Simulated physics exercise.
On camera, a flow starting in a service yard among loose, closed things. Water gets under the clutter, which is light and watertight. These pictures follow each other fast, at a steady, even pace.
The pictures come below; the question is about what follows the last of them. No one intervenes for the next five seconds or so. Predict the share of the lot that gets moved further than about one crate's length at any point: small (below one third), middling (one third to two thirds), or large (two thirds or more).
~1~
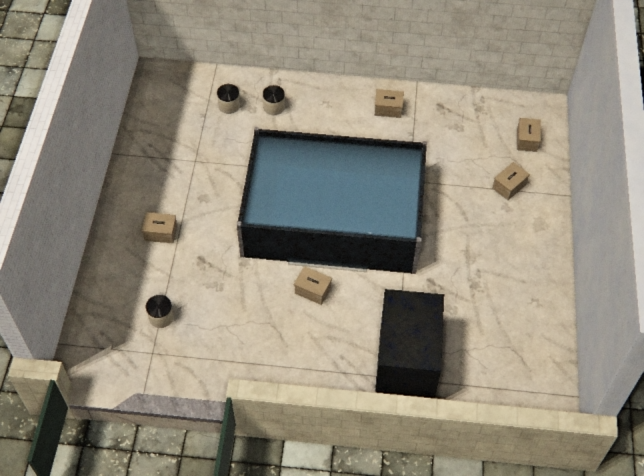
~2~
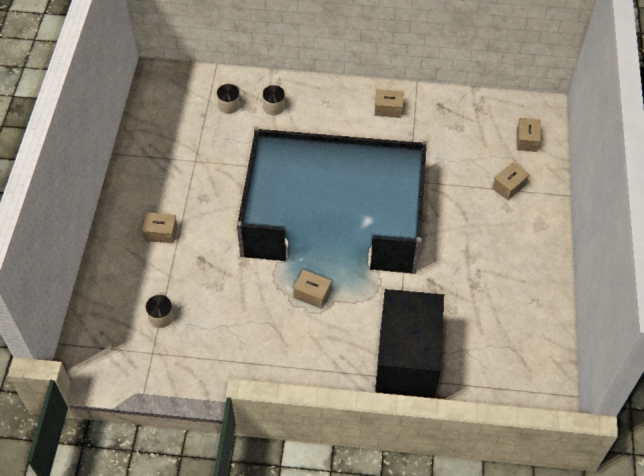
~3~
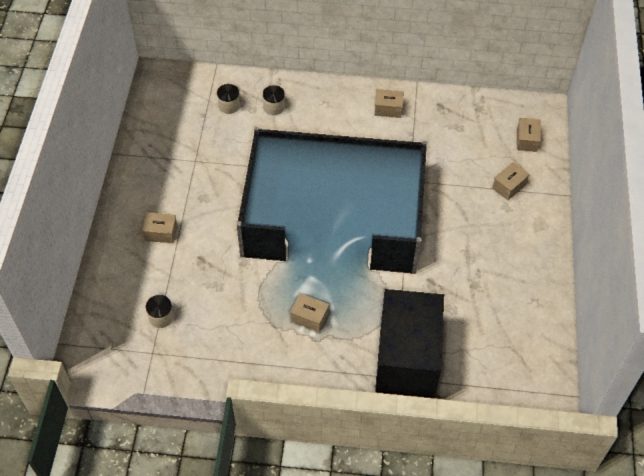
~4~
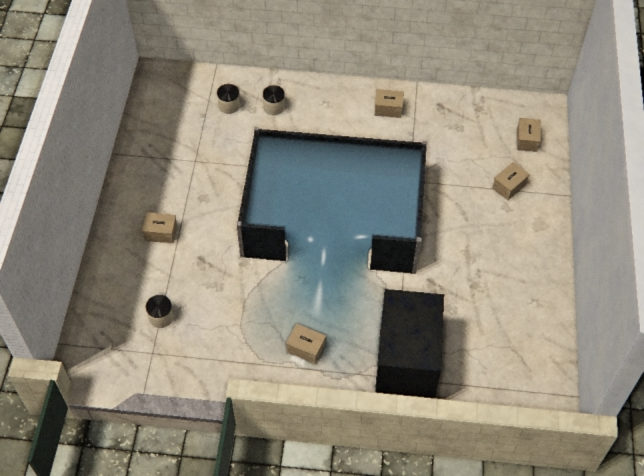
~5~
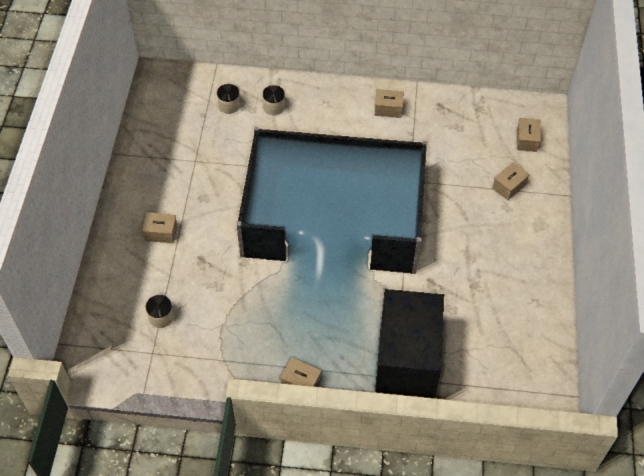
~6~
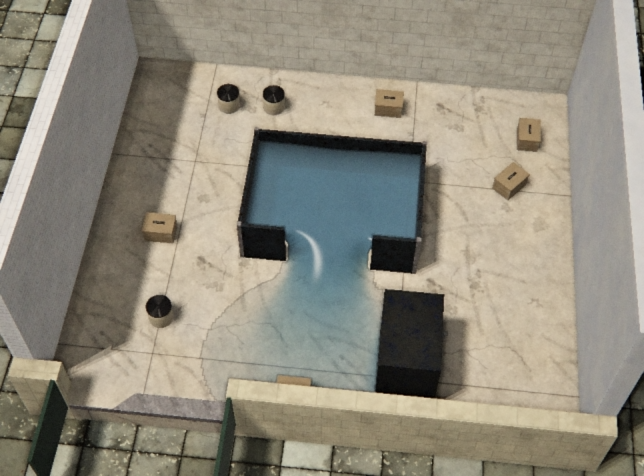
The share is small, below one third.
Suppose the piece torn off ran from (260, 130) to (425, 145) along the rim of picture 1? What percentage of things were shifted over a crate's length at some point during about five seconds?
It comes out at roughly 80 per cent.
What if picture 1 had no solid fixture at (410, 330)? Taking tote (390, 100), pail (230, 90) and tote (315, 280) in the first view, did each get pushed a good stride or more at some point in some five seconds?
Fell short, fell short, went the distance.
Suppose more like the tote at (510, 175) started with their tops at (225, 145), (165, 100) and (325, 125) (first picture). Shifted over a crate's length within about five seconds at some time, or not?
Sequence: Doesn't go far, doesn't go far, doesn't go far.
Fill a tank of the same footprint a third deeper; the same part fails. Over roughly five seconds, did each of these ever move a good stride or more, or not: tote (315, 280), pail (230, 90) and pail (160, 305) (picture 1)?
Taking them as listed - the full distance for the first, a shorter distance for the second, the full distance for the third.
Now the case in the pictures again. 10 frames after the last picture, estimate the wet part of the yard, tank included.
Something like 40 in a hundred.
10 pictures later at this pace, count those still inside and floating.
Count: 1.
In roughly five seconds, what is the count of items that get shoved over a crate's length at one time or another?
That adds up to 2.
A moment on, 1 of 8 are well off their spots; 1 afloat.
Next, 1 of 8 are well off their spots; 1 afloat.
Later, 1 of 8 are well off their spots; 0 afloat.
In the end, 2 of 8 are well off their spots, and 2 have been at some point; 0 afloat.
